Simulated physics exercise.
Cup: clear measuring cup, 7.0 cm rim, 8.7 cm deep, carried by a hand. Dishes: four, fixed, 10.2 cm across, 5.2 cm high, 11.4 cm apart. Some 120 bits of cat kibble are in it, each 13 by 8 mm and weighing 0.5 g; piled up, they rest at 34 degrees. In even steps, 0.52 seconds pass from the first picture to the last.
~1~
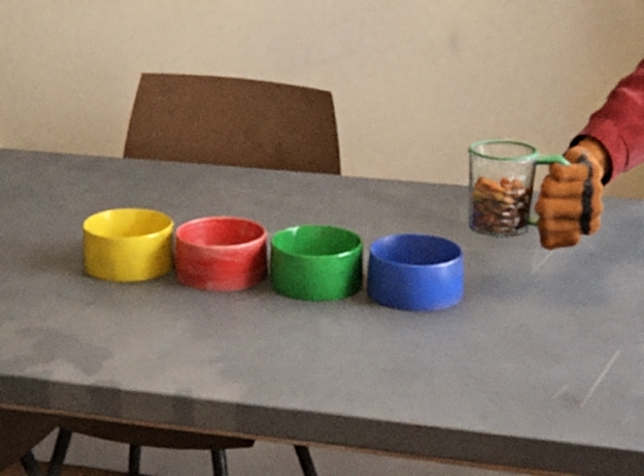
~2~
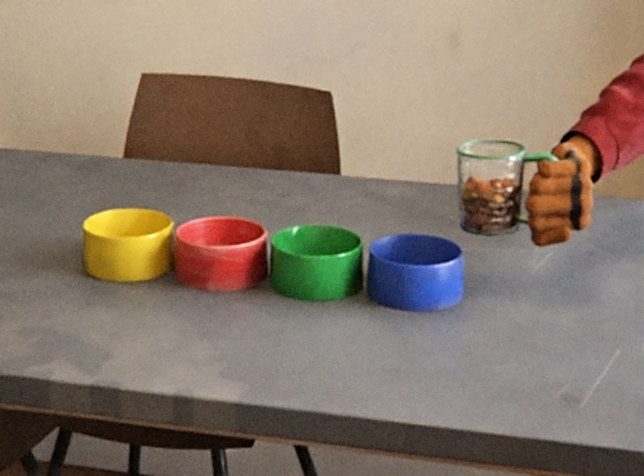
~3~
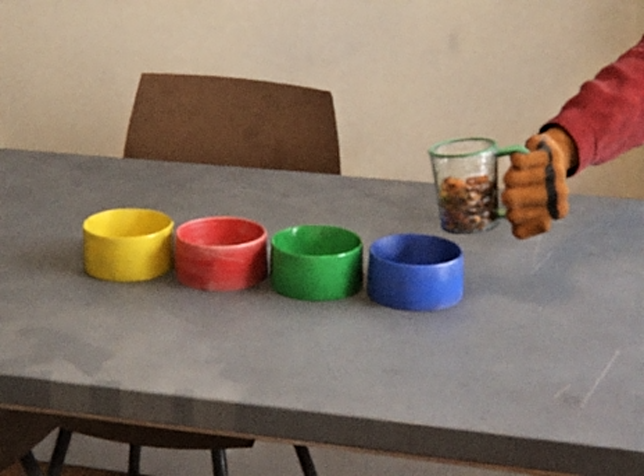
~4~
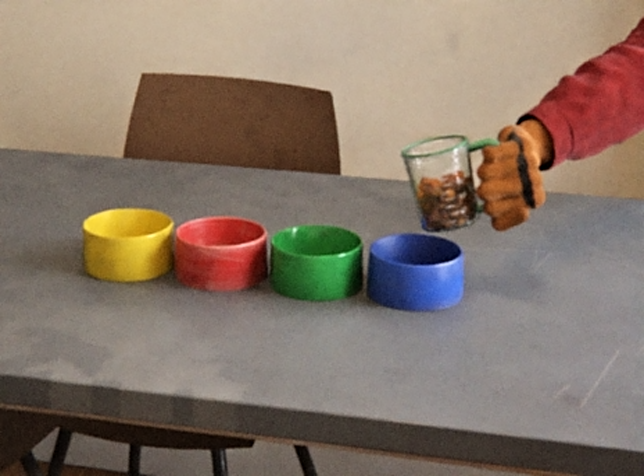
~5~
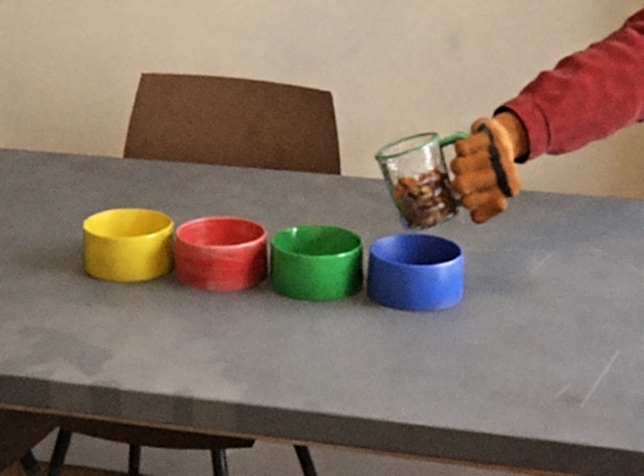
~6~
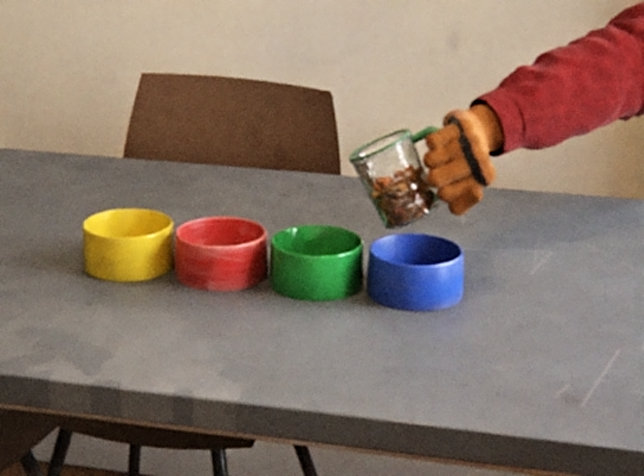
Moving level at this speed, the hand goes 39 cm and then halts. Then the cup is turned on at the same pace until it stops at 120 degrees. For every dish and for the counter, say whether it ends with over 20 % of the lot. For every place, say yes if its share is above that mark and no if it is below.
Red dish: No, blue dish: No, green dish: No, yellow dish: Yes, counter: No.
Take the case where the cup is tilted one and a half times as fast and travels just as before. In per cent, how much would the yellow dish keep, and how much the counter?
Yellow: 100, counter: 0.
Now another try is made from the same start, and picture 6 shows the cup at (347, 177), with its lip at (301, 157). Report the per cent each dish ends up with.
Then red 0, blue 0, green 0, and yellow 100.
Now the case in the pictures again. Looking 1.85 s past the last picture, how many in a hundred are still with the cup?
About 20 percent of the load.
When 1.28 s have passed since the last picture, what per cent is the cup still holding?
Around 95 in a hundred.
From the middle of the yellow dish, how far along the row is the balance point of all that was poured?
Some 1 centimetres out on the left-hand side of that dish.
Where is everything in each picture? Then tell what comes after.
In the first frame, cup at (501, 189), tilt 0 degrees, lip at (471, 148), moved 0.0 cm; middle of the pieces at (504, 204); blue dish at (416, 250); green dish at (317, 241); red dish at (221, 232); yellow dish at (128, 224).
In the second frame, cup at (491, 188), tilt 3 degrees, lip at (458, 148), moved 1.1 cm; middle of the pieces at (494, 203).
In the third frame, cup at (467, 186), tilt 8 degrees, lip at (431, 150), moved 3.7 cm; middle of the pieces at (472, 200).
In the fourth frame, cup at (443, 184), tilt 14 degrees, lip at (403, 152), moved 6.3 cm; middle of the pieces at (449, 198).
In the fifth frame, cup at (419, 182), tilt 20 degrees, lip at (377, 154), moved 8.9 cm; middle of the pieces at (427, 195).
In the sixth frame, cup at (396, 180), tilt 26 degrees, lip at (351, 156), moved 11.5 cm; middle of the pieces at (405, 193); blue dish at (416, 250); green dish at (317, 241); red dish at (221, 232); yellow dish at (128, 224).
Then, 0.77 s after the last picture, tilt 70 degrees; cup holds 100 %.
Then, 1.28 s after the last picture, tilt 99 degrees; cup holds 95 %, yellow 5 %.
Then, 1.85 s after the last picture, tilt 120 degrees; cup holds 20 %, yellow 80 %.
In the end, red 0 %, blue 0 %, green 0 %, yellow 100 %, counter 0 %.
